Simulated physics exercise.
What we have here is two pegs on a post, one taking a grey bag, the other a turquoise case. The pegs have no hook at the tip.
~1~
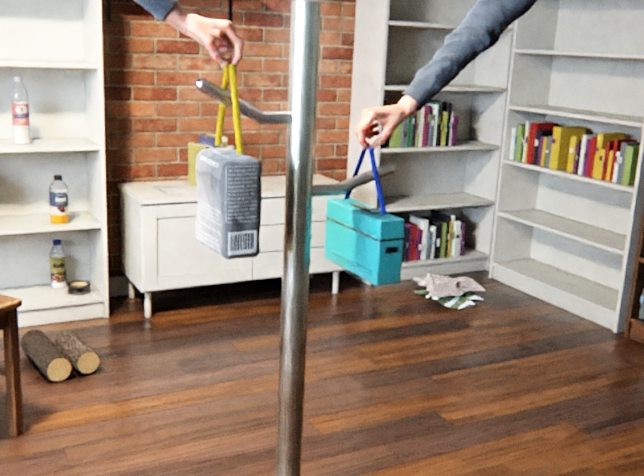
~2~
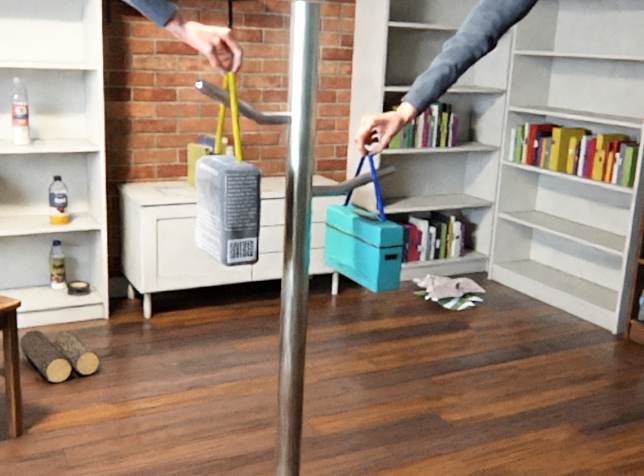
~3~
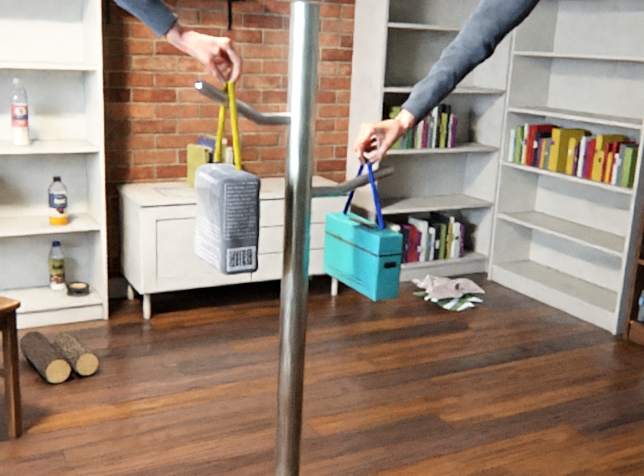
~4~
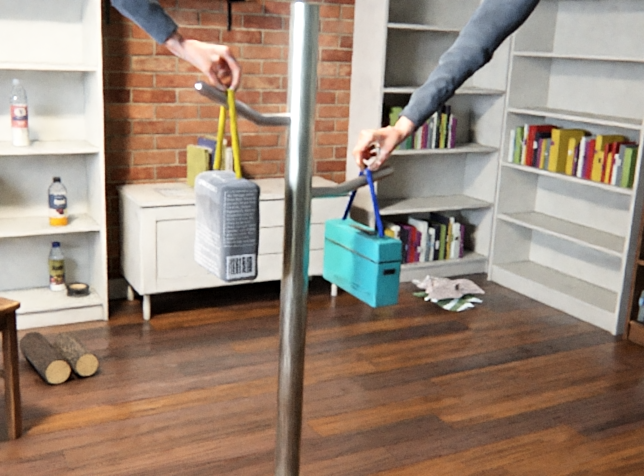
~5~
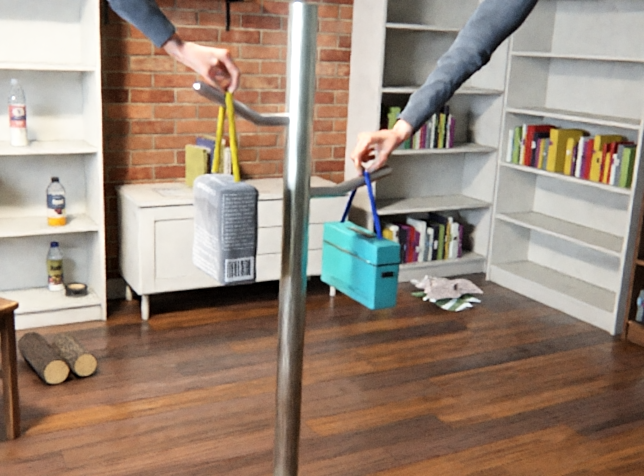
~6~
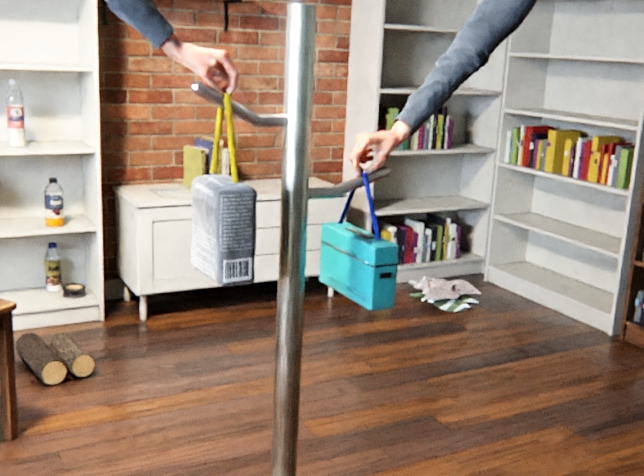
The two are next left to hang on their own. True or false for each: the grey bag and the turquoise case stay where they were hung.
Grey bag - true. Turquoise case - true.
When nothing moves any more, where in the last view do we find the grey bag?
It ends at (284, 244).
Then, 0.26 s after the last picture, grey bag hanging near (237, 238); turquoise case hanging near (356, 265).
Then, 0.56 s after the last picture, grey bag hanging near (283, 241); turquoise case hanging near (350, 268).
Then, 1.04 s after the last picture, grey bag hanging near (279, 243); turquoise case hanging near (347, 270).
At rest, grey bag hanging near (284, 244); turquoise case hanging near (347, 270). The grey bag remains on its peg and the turquoise case stays hanging.
